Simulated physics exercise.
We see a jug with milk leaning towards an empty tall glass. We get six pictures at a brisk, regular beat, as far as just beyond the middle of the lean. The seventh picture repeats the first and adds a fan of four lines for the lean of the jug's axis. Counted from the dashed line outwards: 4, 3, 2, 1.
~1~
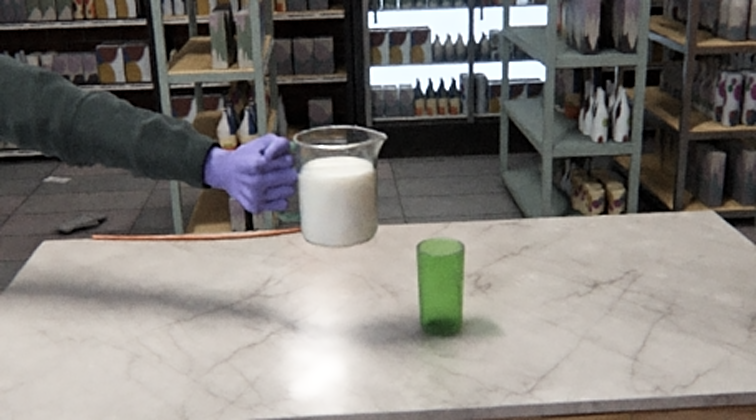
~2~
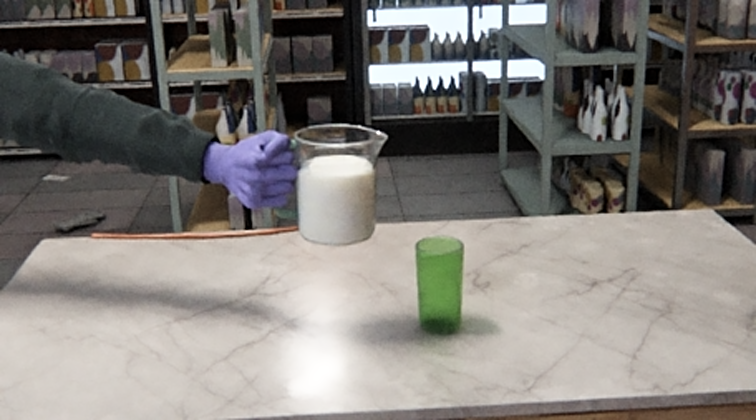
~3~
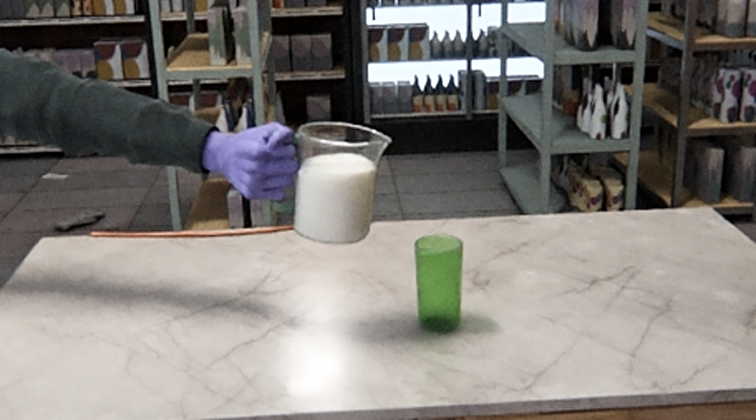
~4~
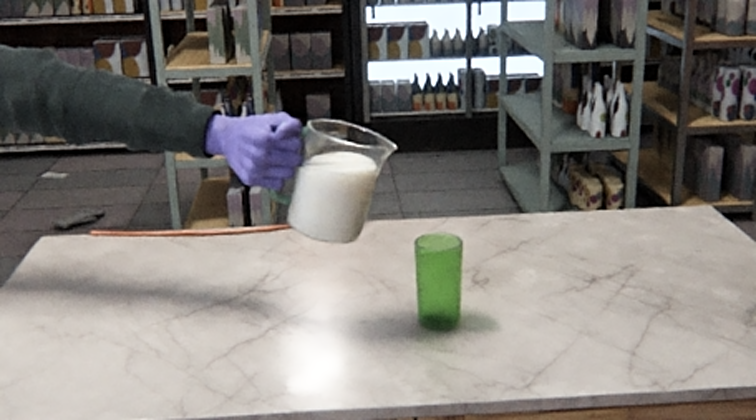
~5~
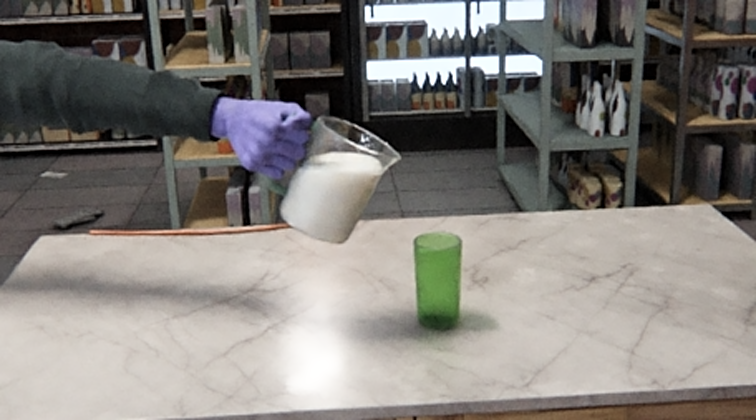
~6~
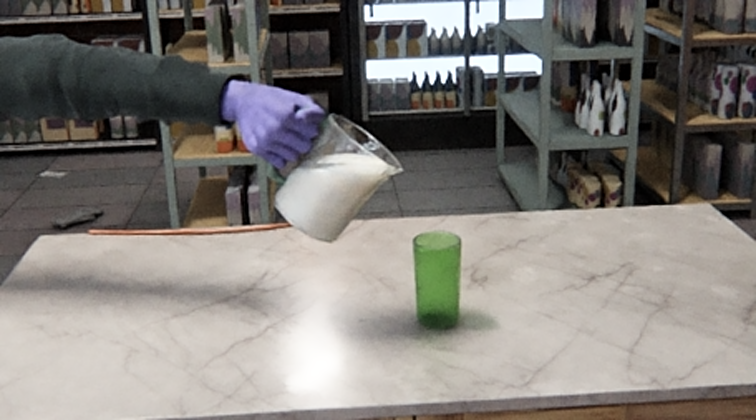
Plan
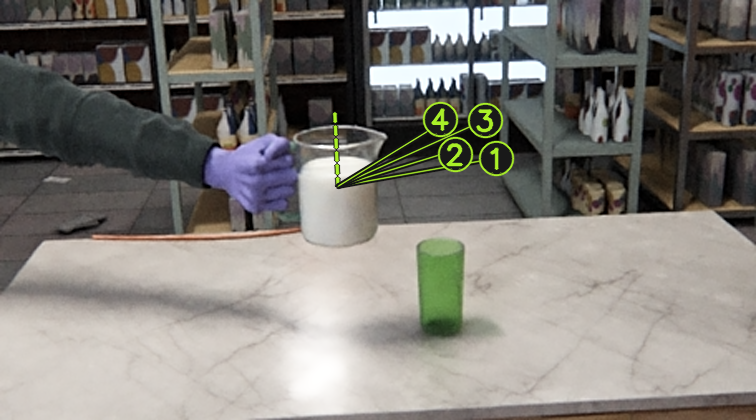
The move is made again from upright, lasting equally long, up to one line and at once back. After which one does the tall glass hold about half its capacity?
It is 4.
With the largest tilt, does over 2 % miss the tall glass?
Yes, it does.
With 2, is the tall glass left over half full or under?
Over.
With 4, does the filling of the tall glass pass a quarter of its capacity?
Yes, it does.
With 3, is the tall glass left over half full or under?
Over half.
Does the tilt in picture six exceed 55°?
No, it does not.
On the marked copy, 1 at (479, 161); 2 at (437, 155); 3 at (469, 126); 4 at (427, 131).
Choosing 1, the tall glass ends with about 93 % of what it can hold; 20 % of the milk is spilt.
Choosing 2, the tall glass ends with about 85 % of what it can hold; 11 % of the milk is spilt.
Choosing 3, the tall glass ends with about 72 % of what it can hold; 3 % of the milk is spilt.
Choosing 4, the tall glass ends with about 50 % of what it can hold.
